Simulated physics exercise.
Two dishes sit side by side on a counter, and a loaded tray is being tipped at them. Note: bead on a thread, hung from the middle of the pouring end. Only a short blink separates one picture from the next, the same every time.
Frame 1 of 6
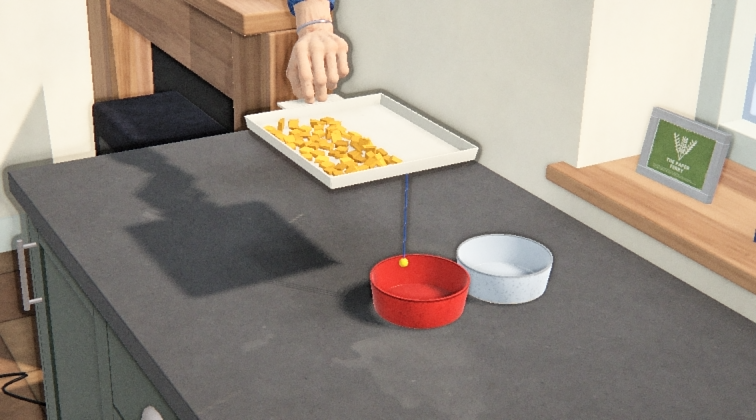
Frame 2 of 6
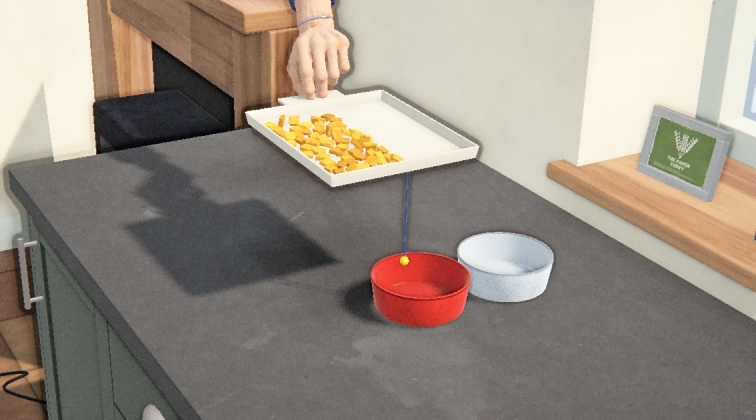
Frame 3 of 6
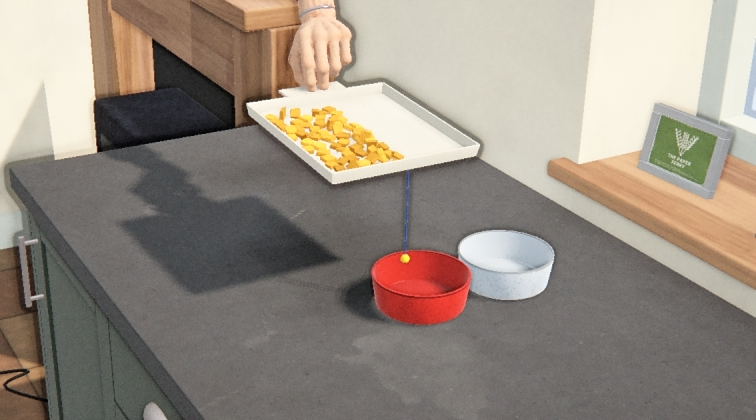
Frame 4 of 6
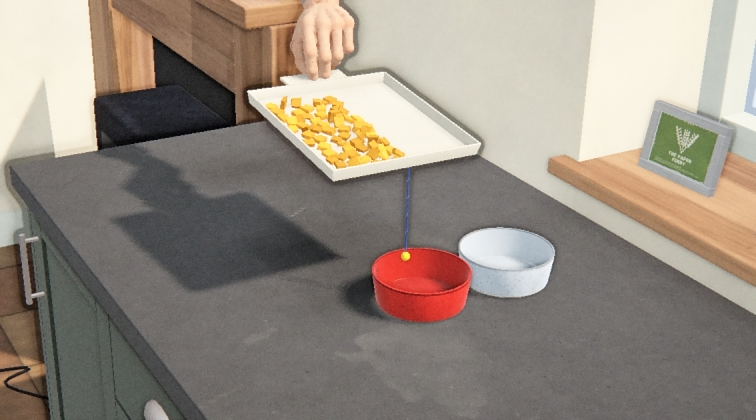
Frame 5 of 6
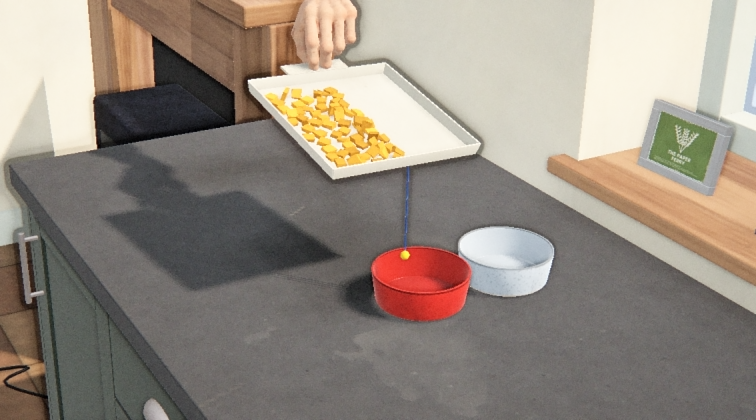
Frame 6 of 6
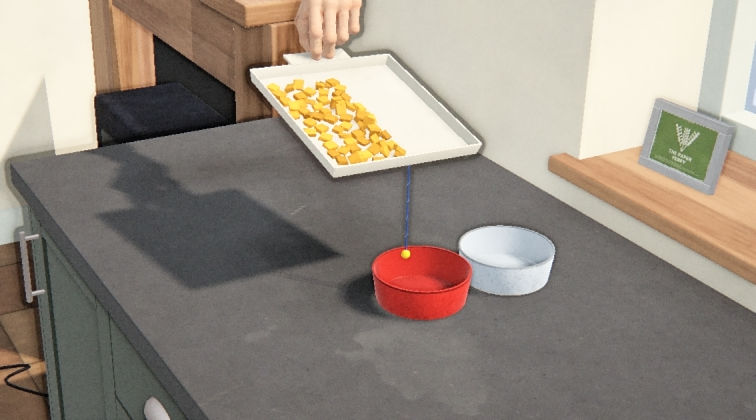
On a dark kitchen counter, a red dish and a white dish sit side by side beneath a pale tray of small yellow-orange pieces, a yellow bead hanging from it on a thread. A hand at the tray's back gradually raises that end, steepening its slope, while the dishes stay put.
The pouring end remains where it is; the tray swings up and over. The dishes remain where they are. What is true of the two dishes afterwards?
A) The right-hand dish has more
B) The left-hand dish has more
The left-hand dish has more (B).
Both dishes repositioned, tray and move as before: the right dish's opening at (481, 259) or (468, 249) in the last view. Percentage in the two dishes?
About 90 per cent, then about 50 per cent.
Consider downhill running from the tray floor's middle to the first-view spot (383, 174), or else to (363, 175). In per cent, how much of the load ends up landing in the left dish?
The first try would leave around 20 per cent there, the second around 10 per cent.
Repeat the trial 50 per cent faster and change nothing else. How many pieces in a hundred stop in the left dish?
It would come out near 50 per cent.
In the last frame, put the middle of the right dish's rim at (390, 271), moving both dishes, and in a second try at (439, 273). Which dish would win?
At the first place the dish on the right, at the second the right one.
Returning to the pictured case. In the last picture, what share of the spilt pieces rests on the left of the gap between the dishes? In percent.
I make it about 60 percent or so.
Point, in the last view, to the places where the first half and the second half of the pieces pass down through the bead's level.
Starting near (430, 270), moving on to near (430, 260).
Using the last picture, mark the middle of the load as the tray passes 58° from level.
Centre estimate: (399, 141).
Shortly afterwards, tray tipped steeply; the whole lot on the tray.
Next, tray tipped right over; the bulk on the tray; a little in the left dish; only a few in the right dish; only a few outside both; only a few in the air.
Some moments later, tray tipped past a quarter turn; near half in the left dish; a little in the right dish; near a third outside both.
In the end, tray tipped past a quarter turn; near half in the left dish; a little in the right dish; near a third outside both.
